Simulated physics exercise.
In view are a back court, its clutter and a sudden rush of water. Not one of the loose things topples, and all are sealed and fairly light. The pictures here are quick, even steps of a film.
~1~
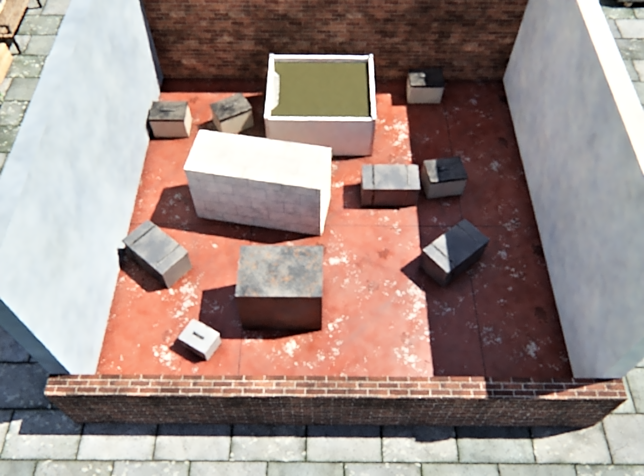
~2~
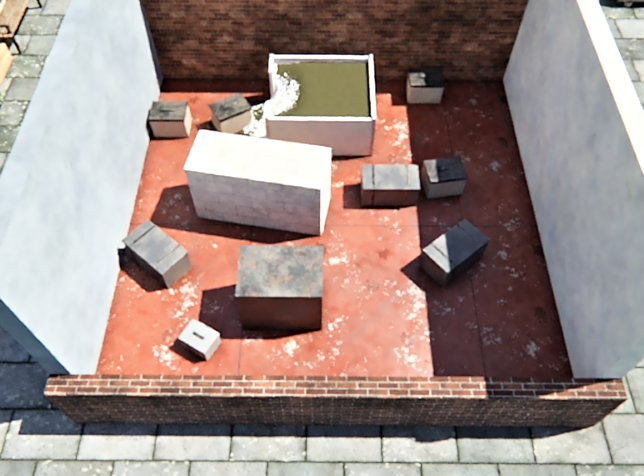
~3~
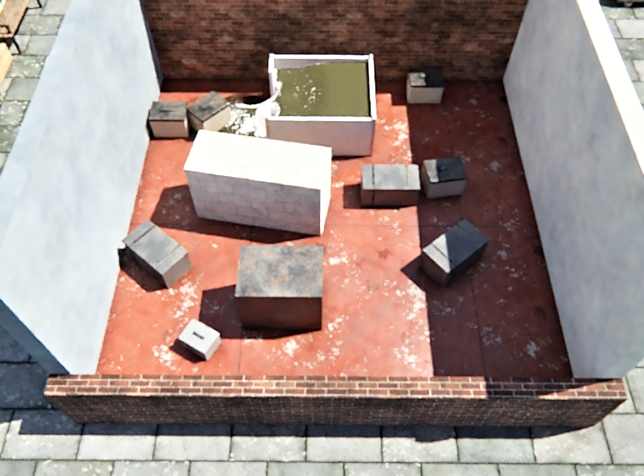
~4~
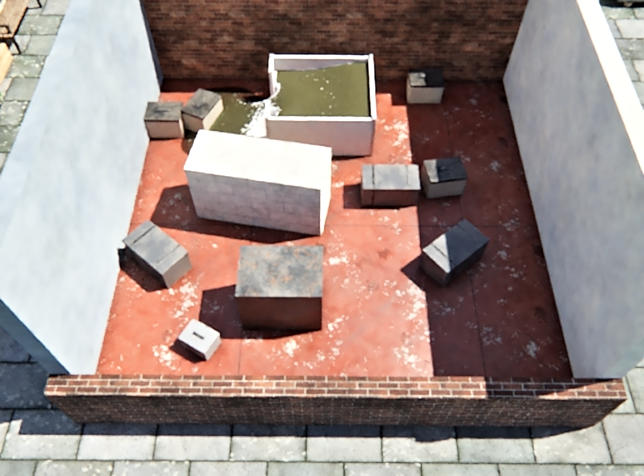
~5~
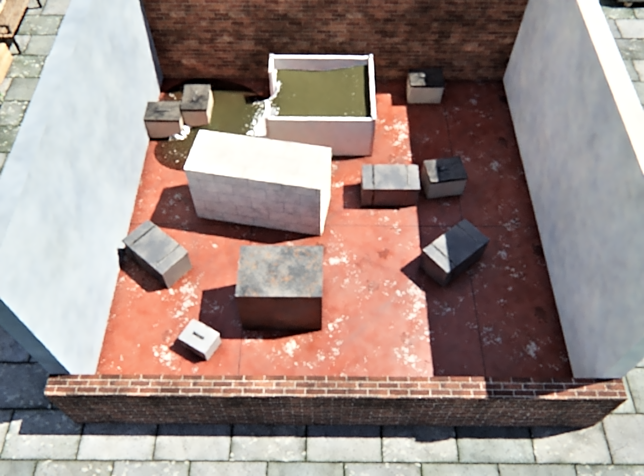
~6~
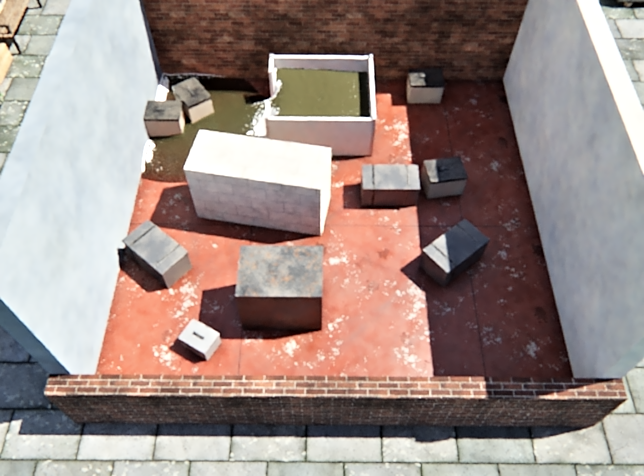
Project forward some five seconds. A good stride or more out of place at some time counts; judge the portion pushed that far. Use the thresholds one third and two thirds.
I'd put it between one third and two thirds.
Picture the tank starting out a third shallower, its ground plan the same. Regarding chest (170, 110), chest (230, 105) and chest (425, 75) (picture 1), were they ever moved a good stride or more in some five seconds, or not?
Taking each in turn, the answer is did it, did it, came up short.
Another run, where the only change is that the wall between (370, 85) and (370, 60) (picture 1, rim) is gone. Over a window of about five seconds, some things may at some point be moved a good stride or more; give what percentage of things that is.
Roughly 20 %.
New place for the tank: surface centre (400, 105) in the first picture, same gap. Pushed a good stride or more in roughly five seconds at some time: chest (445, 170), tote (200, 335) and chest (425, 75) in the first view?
Result per object - stayed close, stayed close, stayed close.
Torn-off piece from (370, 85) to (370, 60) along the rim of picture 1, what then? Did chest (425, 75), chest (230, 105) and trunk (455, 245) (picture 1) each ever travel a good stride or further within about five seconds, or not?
One after the other: Swept aside, never so far, less than that.
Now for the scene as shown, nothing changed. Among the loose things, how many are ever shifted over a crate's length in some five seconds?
So that is 5.
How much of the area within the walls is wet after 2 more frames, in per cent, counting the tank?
20 %.
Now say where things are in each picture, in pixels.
A chest at (230, 106), on the bottom; a chest at (168, 110) rests on the ground; 0 of 8 have shifted, in the first frame.
A chest at (230, 106) rests on the ground; a chest at (168, 110) rests on the ground; 0 of 8 have shifted, in the second frame.
A chest at (208, 105), on the bottom, a stride from its start; a chest at (168, 110), on the bottom; 1 of 8 have shifted, in the third frame.
A chest at (201, 103) rests on the ground, a stride from its start; a chest at (163, 111), on the bottom, close to its start; 2 of 8 have shifted, in the fourth frame.
A chest at (195, 97) floats, a stride from its start; a chest at (163, 111), on the bottom, close to its start; 2 of 8 have shifted, in the fifth frame.
A chest at (191, 91), afloat, a stride from its start; a chest at (163, 110) rests on the ground, close to its start; 2 of 8 have shifted, in the sixth frame.
A moment on, 1 of 8 are well off their spots; 2 afloat.
Next, 1 of 8 are well off their spots; 2 afloat.
Later, 3 of 8 are well off their spots; 2 afloat.
In the end, 5 of 8 are well off their spots, and 5 have been at some point; 4 afloat.
